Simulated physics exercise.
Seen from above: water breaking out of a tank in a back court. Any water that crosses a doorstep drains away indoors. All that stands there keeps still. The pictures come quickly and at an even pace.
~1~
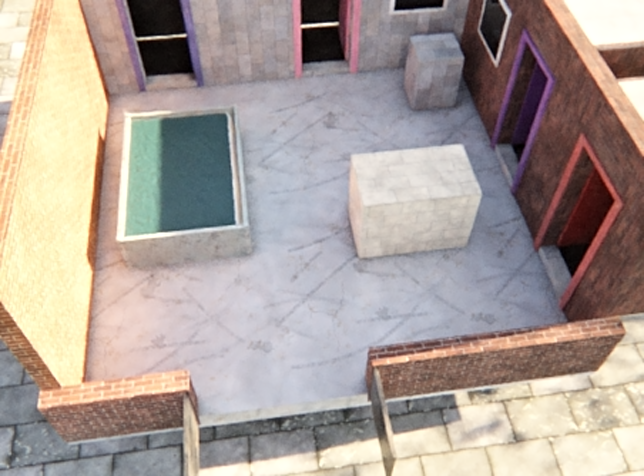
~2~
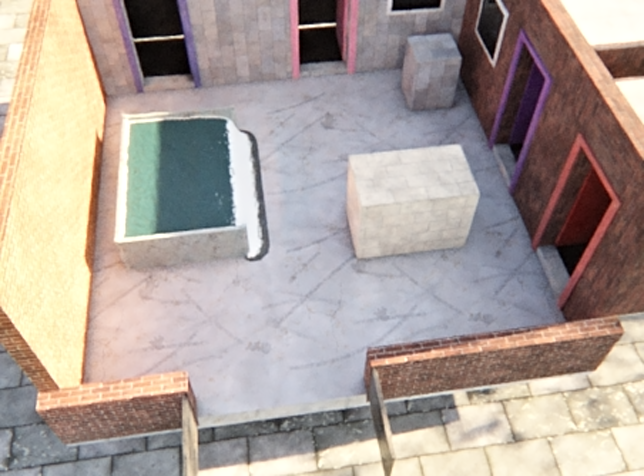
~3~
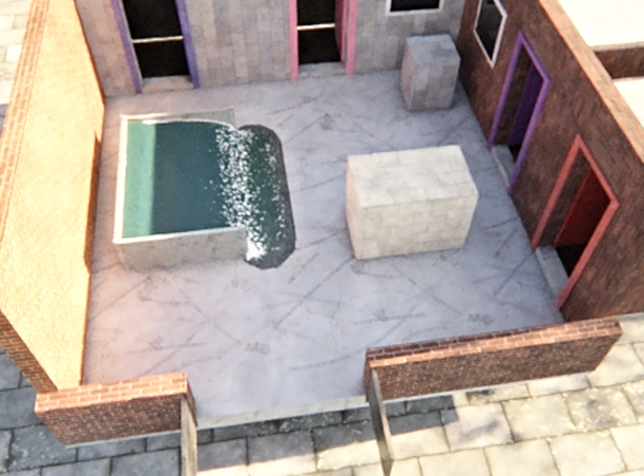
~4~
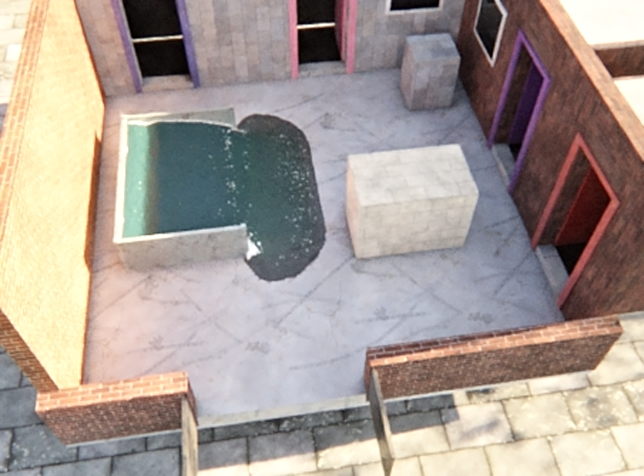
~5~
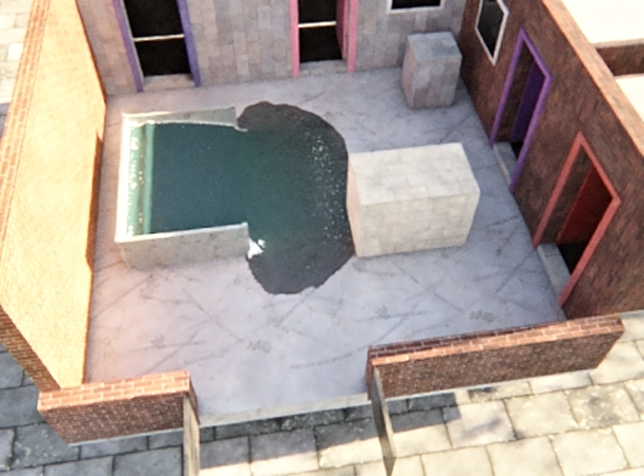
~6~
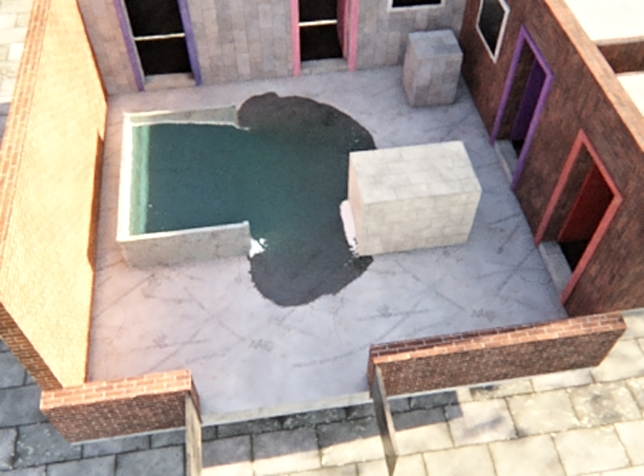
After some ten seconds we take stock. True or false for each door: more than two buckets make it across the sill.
Blue door: False; pink door: False; purple door: True; red door: False.
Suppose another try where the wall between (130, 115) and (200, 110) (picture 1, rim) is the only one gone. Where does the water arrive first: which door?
It's the door marked blue.
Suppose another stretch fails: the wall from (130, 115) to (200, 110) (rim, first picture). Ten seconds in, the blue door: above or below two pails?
Blue door: Tops the limit.
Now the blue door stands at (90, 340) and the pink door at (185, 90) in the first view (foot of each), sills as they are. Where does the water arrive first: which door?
The purple door.
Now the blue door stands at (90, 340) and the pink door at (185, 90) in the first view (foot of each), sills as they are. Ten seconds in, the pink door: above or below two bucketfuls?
So then the pink door doesn't reach it.
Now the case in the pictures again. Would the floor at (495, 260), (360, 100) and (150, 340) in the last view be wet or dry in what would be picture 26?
As listed, the points end up soaked, soaked and high and dry.
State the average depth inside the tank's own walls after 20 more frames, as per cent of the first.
Roughly 16 per cent.
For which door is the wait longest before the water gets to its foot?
Result: The blue door.
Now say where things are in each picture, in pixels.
In the first frame, still water in the water tank at (183, 171).
In the second frame, water pours out at (239, 183) and has run to (259, 254).
In the third frame, the front is at (275, 260), out from the gap at (238, 185).
In the fourth frame, the front is at (298, 267), out from the gap at (238, 185).
In the fifth frame, water pours out at (240, 184) and has run to (322, 273).
In the sixth frame, the front is at (360, 264), out from the gap at (241, 183).
A moment on, water covers 40 % of the floor; the blue door not reached, the pink door not reached, the purple door wet at the sill, nothing in, the red door not reached.
Next, water covers 55 % of the floor; the blue door not reached, the pink door wet at the sill, nothing in, the purple door over two buckets in, the red door not reached.
Then, water covers 65 % of the floor; the blue door not reached, the pink door wet at the sill, nothing in, the purple door far over two buckets in, the red door wet at the sill, nothing in.
Later, water covers 75 % of the floor; the blue door wet at the sill, nothing in, the pink door wet at the sill, nothing in, the purple door far over two buckets in, the red door wet at the sill, nothing in.
In the end, water covers 95 % of the floor; the blue door wet at the sill, nothing in, the pink door wet at the sill, nothing in, the purple door far over two buckets in, the red door wet at the sill, nothing in.
